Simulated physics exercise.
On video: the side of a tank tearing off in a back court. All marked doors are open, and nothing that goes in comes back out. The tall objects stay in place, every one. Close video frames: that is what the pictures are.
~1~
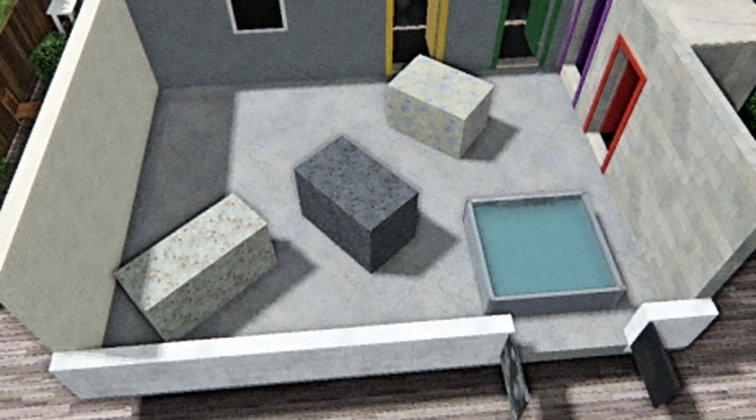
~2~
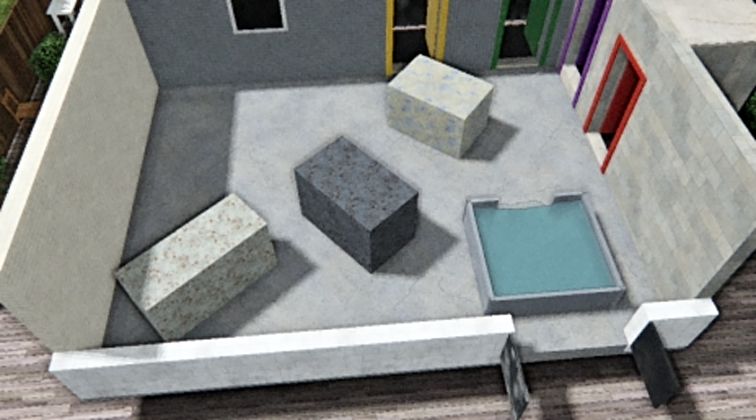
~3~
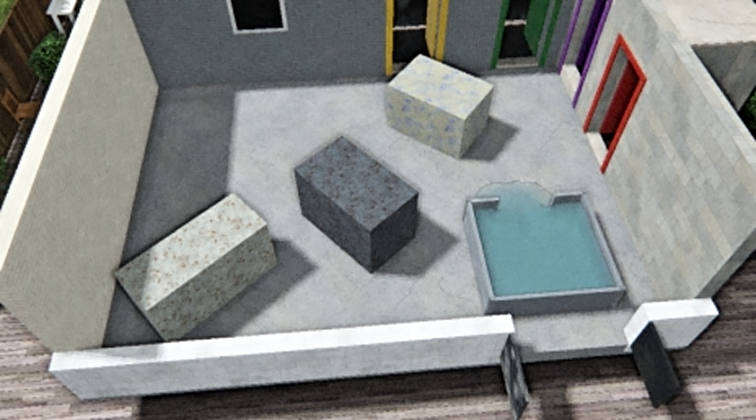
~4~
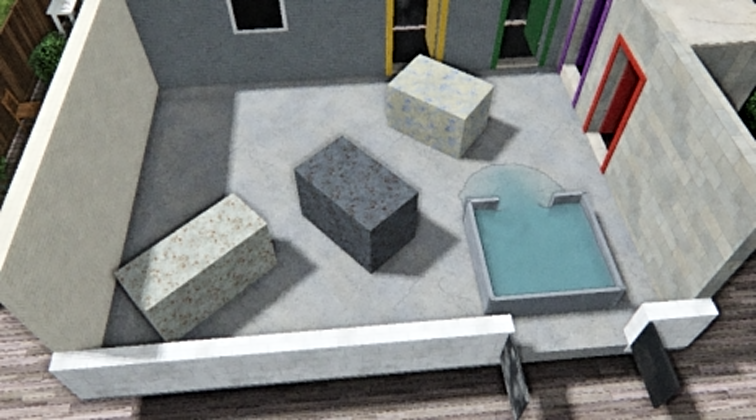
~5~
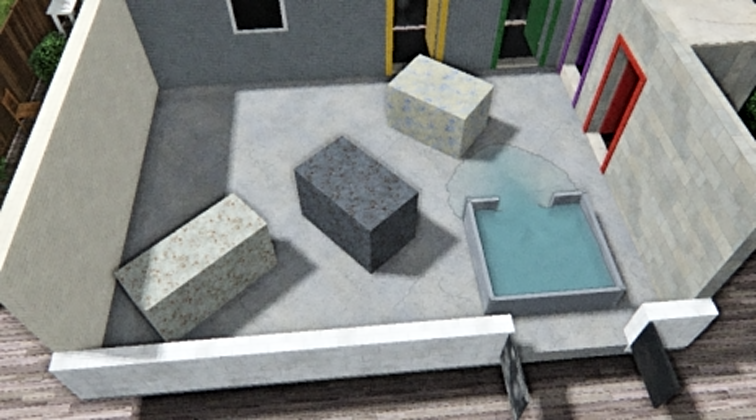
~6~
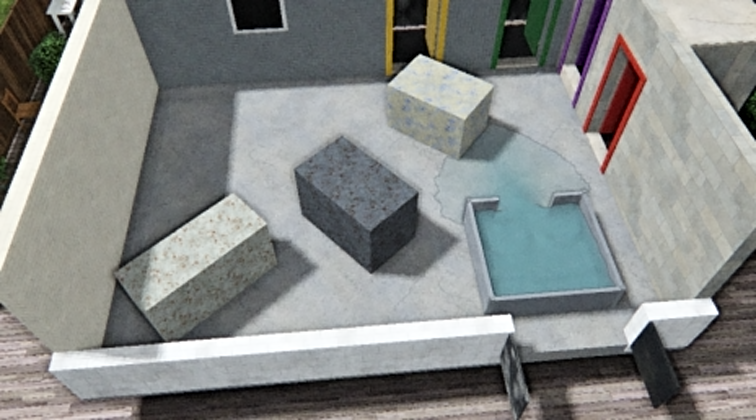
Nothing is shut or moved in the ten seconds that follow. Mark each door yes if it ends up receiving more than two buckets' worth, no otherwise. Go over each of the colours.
Red door - yes, green door - yes, purple door - no, yellow door - no.
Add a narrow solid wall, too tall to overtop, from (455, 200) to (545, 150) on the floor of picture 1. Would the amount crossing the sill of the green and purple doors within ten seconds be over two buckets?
Record - green: Below the line; purple: Below the line.
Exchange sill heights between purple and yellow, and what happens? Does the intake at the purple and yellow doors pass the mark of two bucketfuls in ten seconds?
After the swap the purple door overflows the limit and the yellow door stays within it.
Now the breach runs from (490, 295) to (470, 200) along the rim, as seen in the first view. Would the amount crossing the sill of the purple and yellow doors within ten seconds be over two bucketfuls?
Taking them in turn, purple ends up below and yellow ends up below.
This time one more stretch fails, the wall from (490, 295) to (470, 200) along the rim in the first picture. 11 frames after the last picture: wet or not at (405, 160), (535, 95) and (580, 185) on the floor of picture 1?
The first spot is soaked, the second spared and the third spared.
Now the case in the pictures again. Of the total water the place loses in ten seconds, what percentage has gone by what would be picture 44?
By my reckoning, 75 %.
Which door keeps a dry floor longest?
Answer - the yellow door.
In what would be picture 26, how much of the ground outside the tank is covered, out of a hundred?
That should be about 35 %.
A moment on, water covers 15 % of the floor; the red door wet at the sill, nothing in, the green door not reached, the purple door not reached, the yellow door not reached.
Next, water covers 25 % of the floor; the red door under two buckets in, the green door under two buckets in, the purple door wet at the sill, nothing in, the yellow door not reached.
Then, water covers 35 % of the floor; the red door under two buckets in, the green door far over two buckets in, the purple door wet at the sill, nothing in, the yellow door wet at the sill, nothing in.
Later, water covers 45 % of the floor; the red door over two buckets in, the green door far over two buckets in, the purple door wet at the sill, nothing in, the yellow door wet at the sill, nothing in.
In the end, water covers 65 % of the floor; the red door over two buckets in, the green door far over two buckets in, the purple door wet at the sill, nothing in, the yellow door wet at the sill, nothing in.
